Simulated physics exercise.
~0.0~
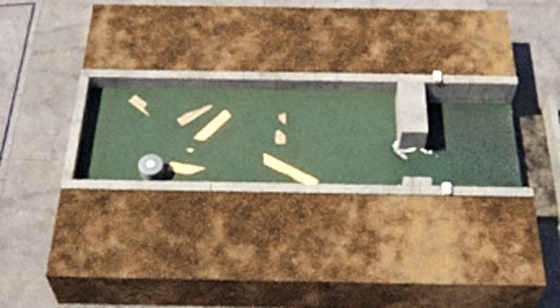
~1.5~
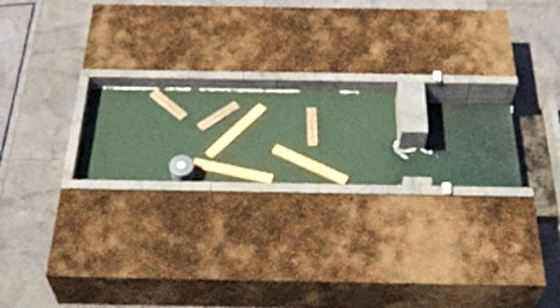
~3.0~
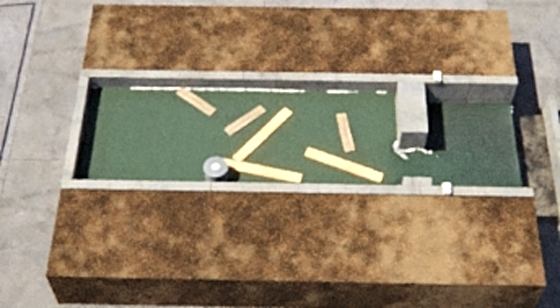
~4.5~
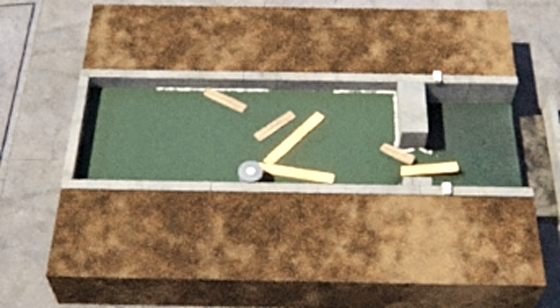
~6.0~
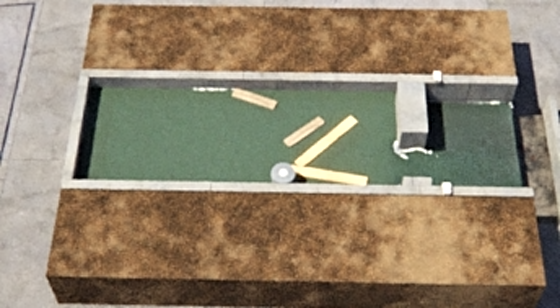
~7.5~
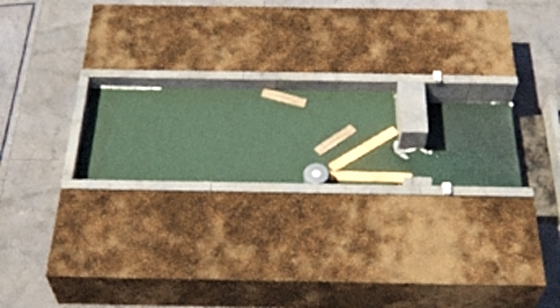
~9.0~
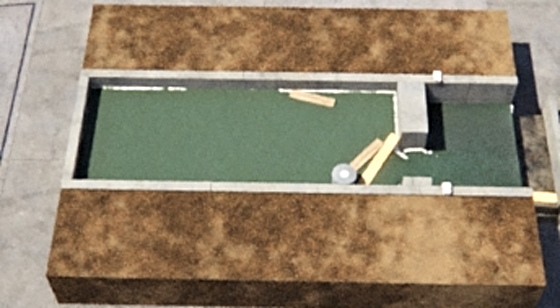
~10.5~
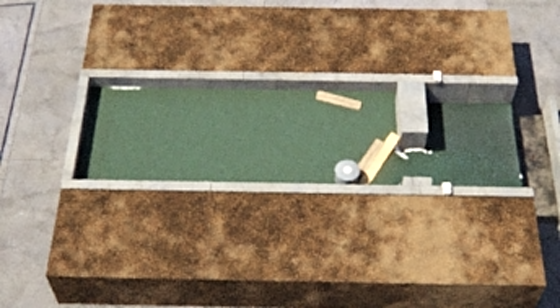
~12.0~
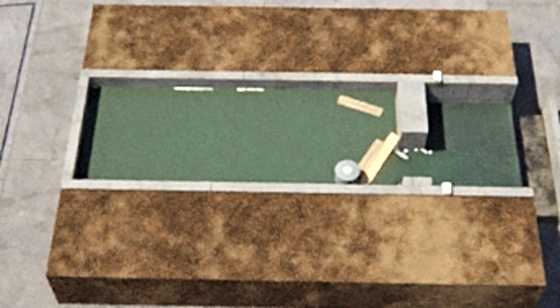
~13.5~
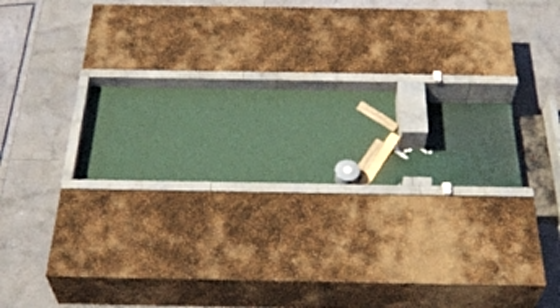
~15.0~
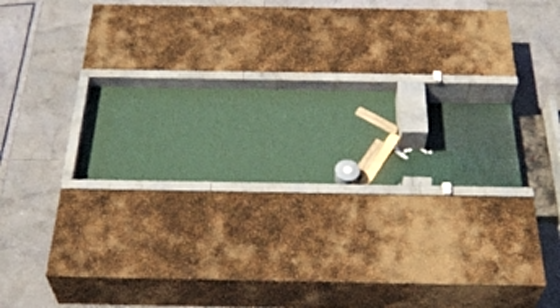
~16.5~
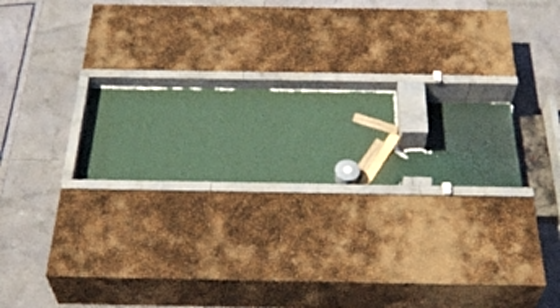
The footage shows wooden planks and a round grey tub drifting right along a green, water-filled channel between brown banks. Three planks pass through the narrow gap and out of view, while the tub and the remaining planks gather at the opening and stay there.
